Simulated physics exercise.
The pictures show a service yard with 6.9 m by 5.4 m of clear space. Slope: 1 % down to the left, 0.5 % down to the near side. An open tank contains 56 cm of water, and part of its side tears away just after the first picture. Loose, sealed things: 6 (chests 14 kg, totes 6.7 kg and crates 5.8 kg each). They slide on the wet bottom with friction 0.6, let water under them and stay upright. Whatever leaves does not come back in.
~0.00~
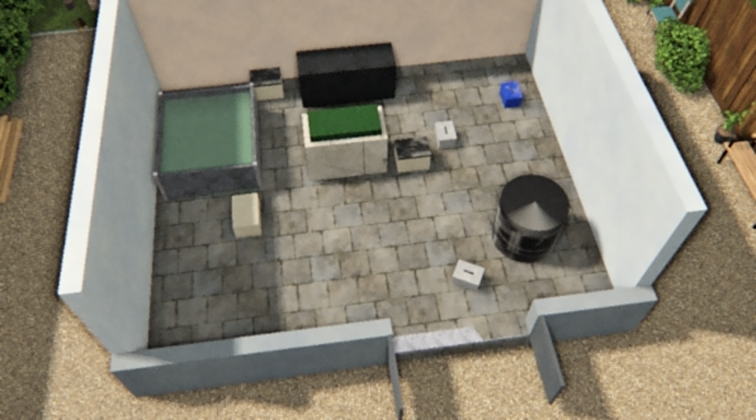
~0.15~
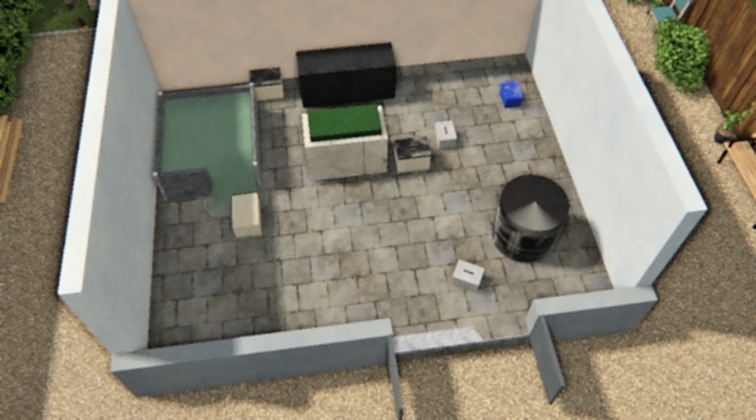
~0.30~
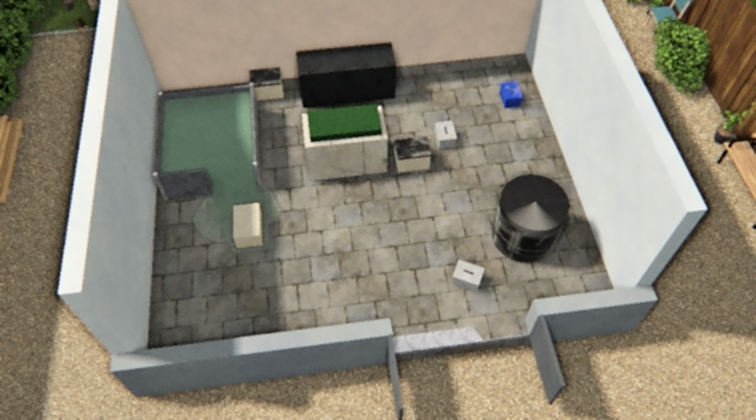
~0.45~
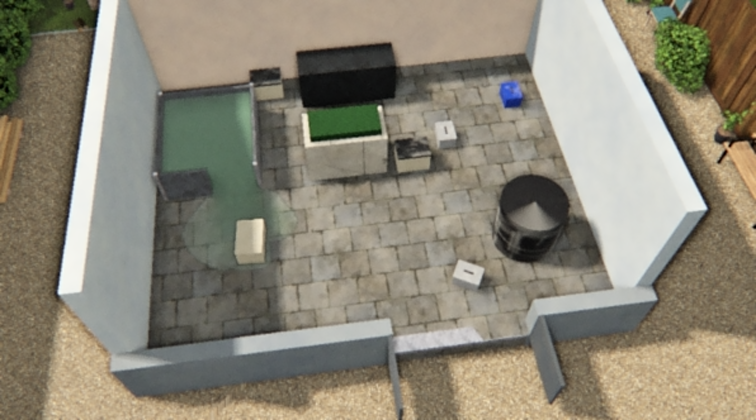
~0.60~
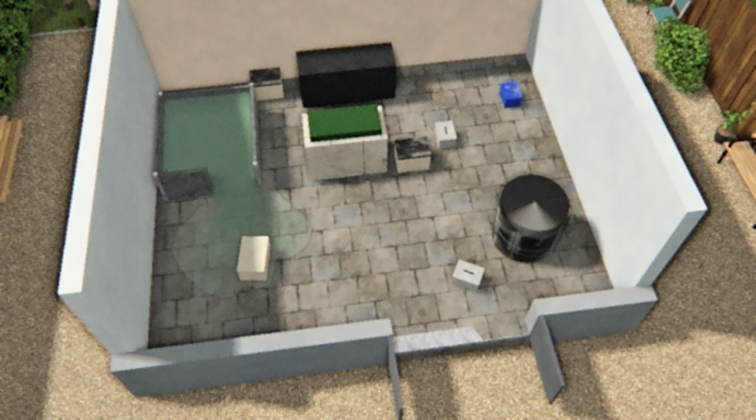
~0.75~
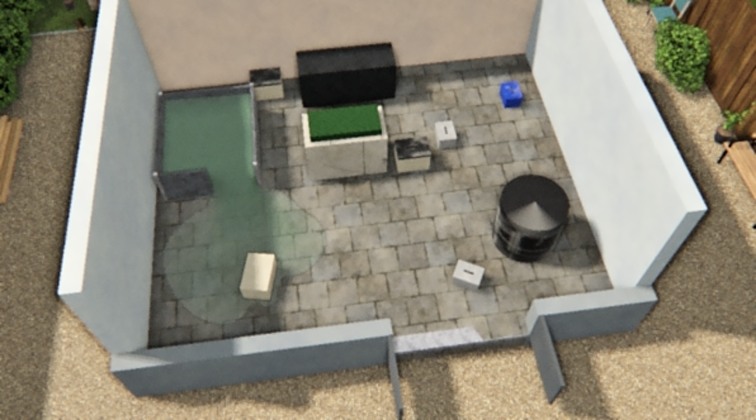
Green water spreads from a torn tank across the paved yard, pushing a cream crate forward.
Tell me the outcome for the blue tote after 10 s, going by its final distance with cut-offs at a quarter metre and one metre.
The blue tote does not really move.
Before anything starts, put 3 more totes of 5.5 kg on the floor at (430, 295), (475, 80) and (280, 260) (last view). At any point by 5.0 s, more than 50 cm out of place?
In turn: Past it, under, over.
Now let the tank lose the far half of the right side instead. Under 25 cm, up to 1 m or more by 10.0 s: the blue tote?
Well, the blue tote is flushed away.
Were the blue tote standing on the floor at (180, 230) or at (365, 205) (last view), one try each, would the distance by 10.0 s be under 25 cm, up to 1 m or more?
One try each gives this: It wanders off a long way, then it remains roughly in place.
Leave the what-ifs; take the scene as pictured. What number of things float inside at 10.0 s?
1 at that moment.
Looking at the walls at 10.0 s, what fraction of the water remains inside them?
Close to 84 in a hundred parts remain.
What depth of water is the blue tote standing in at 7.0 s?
Around 0 cm.
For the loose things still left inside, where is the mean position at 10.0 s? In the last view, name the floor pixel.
At about (441, 172).
After 2.0 s the blue tote is near (512, 90), 0.0 m from its start, aground; 0 of 6 are out; 1 afloat.
After 4.5 s the blue tote is near (512, 90), 0.0 m from its start, aground; 0 of 6 are out; 1 afloat.
After 7.0 s the blue tote is near (512, 90), 0.0 m from its start, aground; 0 of 6 are out; 1 afloat.
After 10.0 s the blue tote is near (512, 90), 0.0 m from its start, aground; 0 of 6 are out; 1 afloat.
